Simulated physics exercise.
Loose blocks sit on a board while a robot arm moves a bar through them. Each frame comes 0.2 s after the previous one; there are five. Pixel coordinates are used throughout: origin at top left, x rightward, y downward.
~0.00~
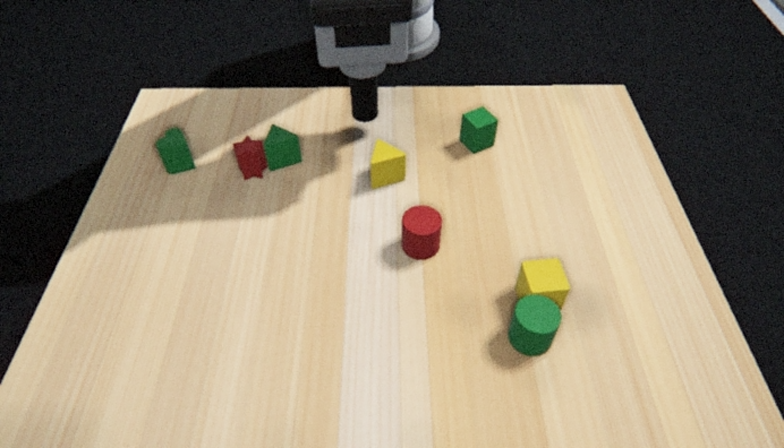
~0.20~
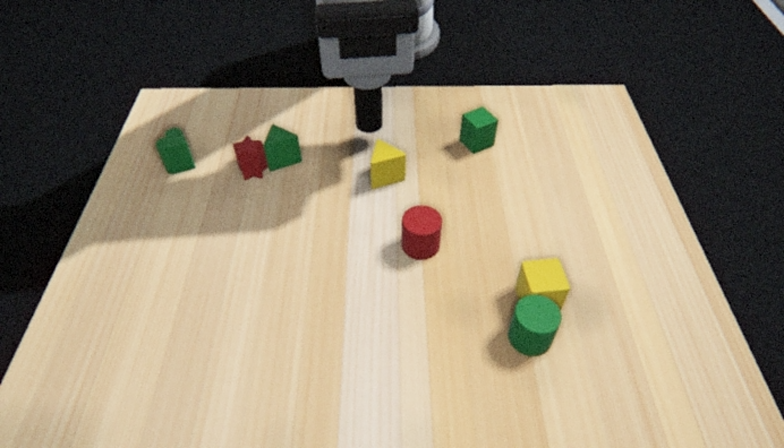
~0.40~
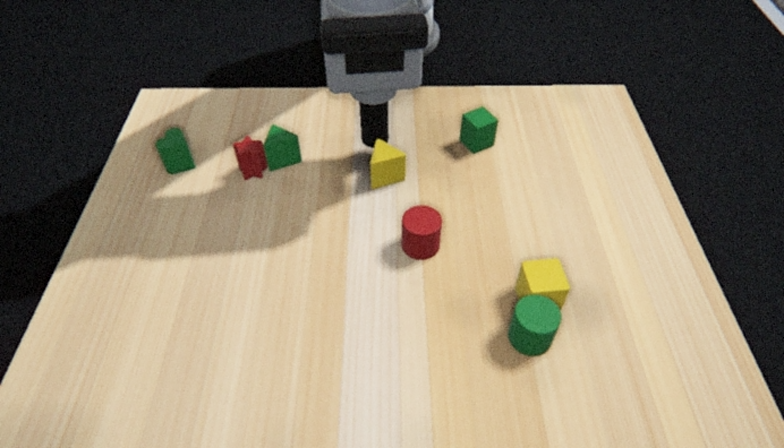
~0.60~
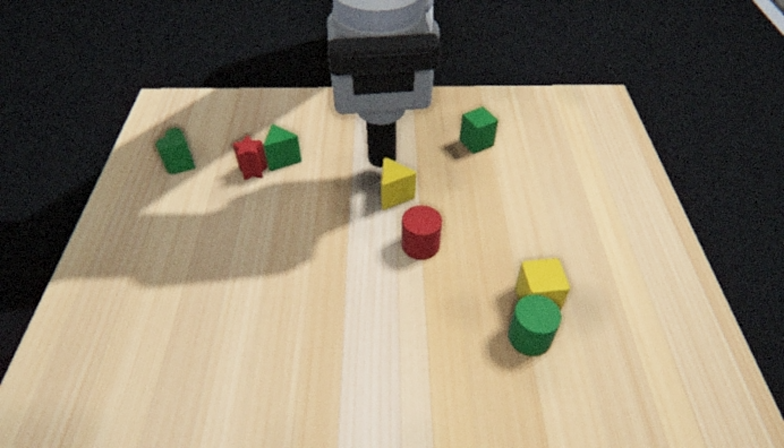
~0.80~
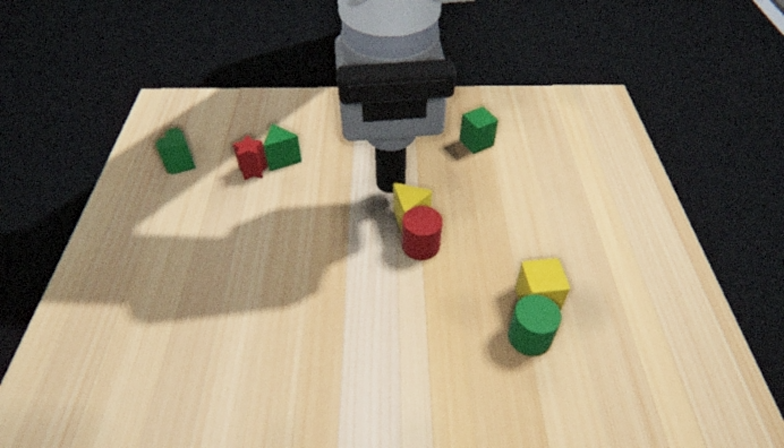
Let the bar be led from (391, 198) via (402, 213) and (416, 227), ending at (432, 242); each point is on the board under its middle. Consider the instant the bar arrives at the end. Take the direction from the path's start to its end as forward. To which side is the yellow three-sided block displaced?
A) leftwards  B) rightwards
Correct choice: B.
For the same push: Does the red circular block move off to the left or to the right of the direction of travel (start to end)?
It heads right.
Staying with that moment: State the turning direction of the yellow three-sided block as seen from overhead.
Viewed from overhead, the yellow three-sided block winds up turned clockwise.
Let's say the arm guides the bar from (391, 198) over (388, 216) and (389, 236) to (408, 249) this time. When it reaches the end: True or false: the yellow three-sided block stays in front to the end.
That claim is true.
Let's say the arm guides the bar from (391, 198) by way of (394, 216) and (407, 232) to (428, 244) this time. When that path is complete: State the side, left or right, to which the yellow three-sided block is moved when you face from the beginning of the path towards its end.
To the path's right.
The first path, step by step. Halfway along, bar (409, 206); yellow three-sided block (421, 223), turned 25° clockwise; red circular block (439, 246).
At the end, bar (433, 227); yellow three-sided block (441, 248), turned 40° clockwise; red circular block (454, 276).
